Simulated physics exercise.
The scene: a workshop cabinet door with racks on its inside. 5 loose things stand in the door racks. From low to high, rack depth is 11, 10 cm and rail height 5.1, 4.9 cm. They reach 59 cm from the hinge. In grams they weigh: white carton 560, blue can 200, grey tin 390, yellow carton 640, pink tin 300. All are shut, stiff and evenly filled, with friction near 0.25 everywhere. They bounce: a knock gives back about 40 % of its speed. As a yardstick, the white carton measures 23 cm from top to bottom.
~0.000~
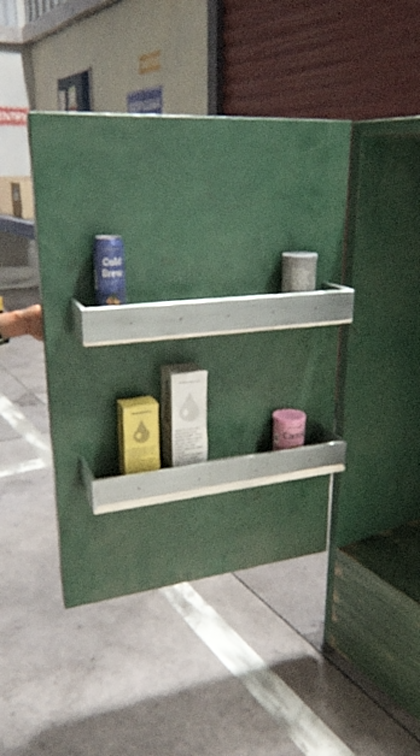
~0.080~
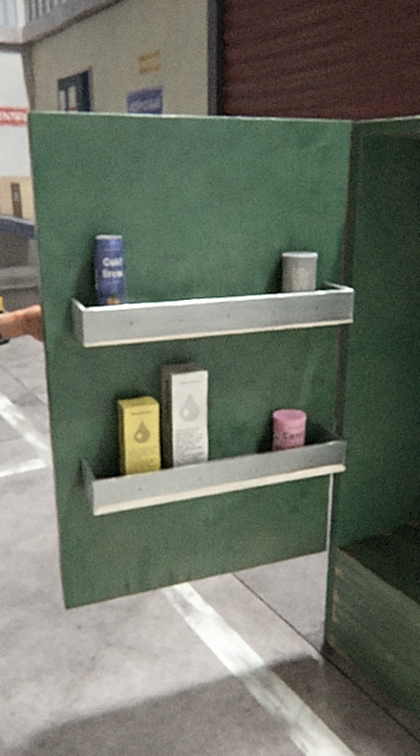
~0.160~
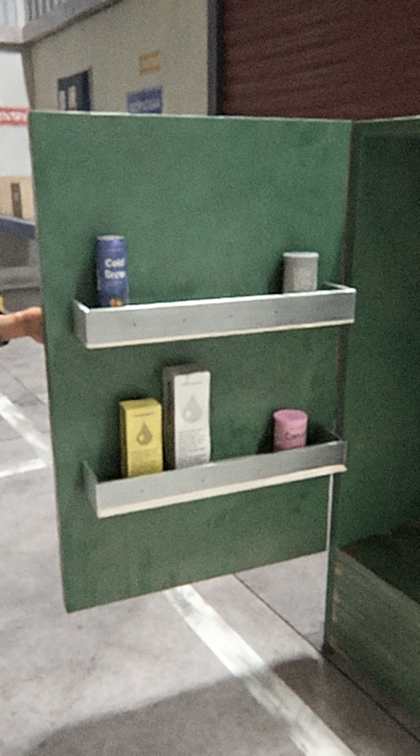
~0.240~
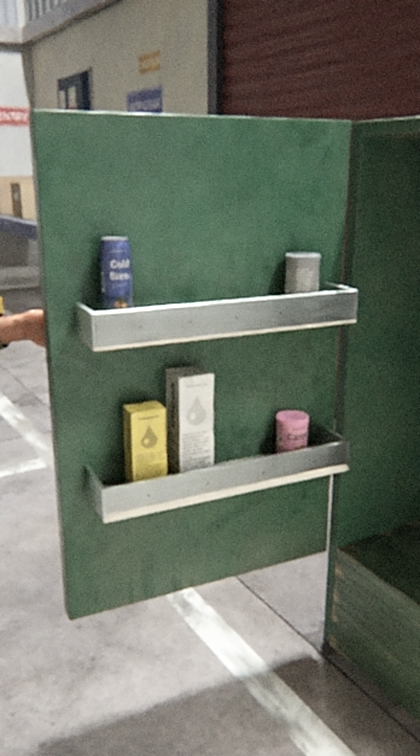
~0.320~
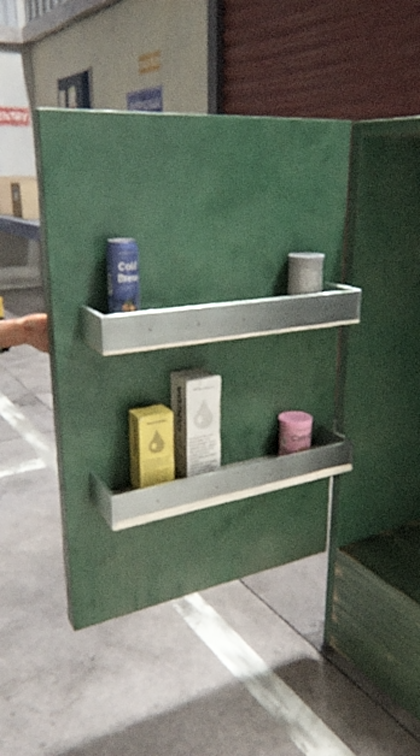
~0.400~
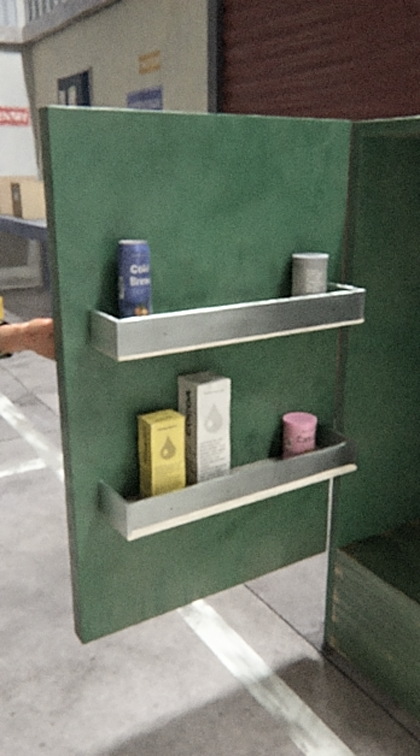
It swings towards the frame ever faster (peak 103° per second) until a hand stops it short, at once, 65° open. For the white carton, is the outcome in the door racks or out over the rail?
The white carton keeps to its rack.
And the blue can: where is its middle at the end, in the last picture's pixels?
Near (257, 316).
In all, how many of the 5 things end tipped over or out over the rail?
In all, 2.
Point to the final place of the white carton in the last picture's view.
At about (281, 453).
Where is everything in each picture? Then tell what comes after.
In the first picture, door 100° open; white carton (184, 421); blue can (110, 282).
In the second picture, door 100° open; yellow carton (139, 443); pink tin (289, 435).
In the third picture, door 98° open; blue can (113, 283); grey tin (300, 283).
In the fourth picture, door 96° open; yellow carton (145, 448); pink tin (292, 437).
In the fifth picture, door 93° open; blue can (124, 287); grey tin (305, 284).
In the sixth picture, door 89° open; white carton (204, 433); yellow carton (162, 459).
By 0.60 s, door 73° open.
By 0.80 s, door 65° open; white carton tilted 8° near (291, 455); blue can tilted 27°; yellow carton tilted 18°.
By 0.90 s, door 65° open; white carton tilted 10° near (292, 455); blue can tilted 53°; yellow carton tilted 27°.
By 1.50 s, door 65° open; white carton 2 cm from its spot near (281, 453); blue can tilted 68°; yellow carton tilted 59°.
When it is over (3.3 s), lying over in the door racks, blue can and yellow carton; the other 3 within 5 cm of the start. In the last view, white carton near (281, 453).
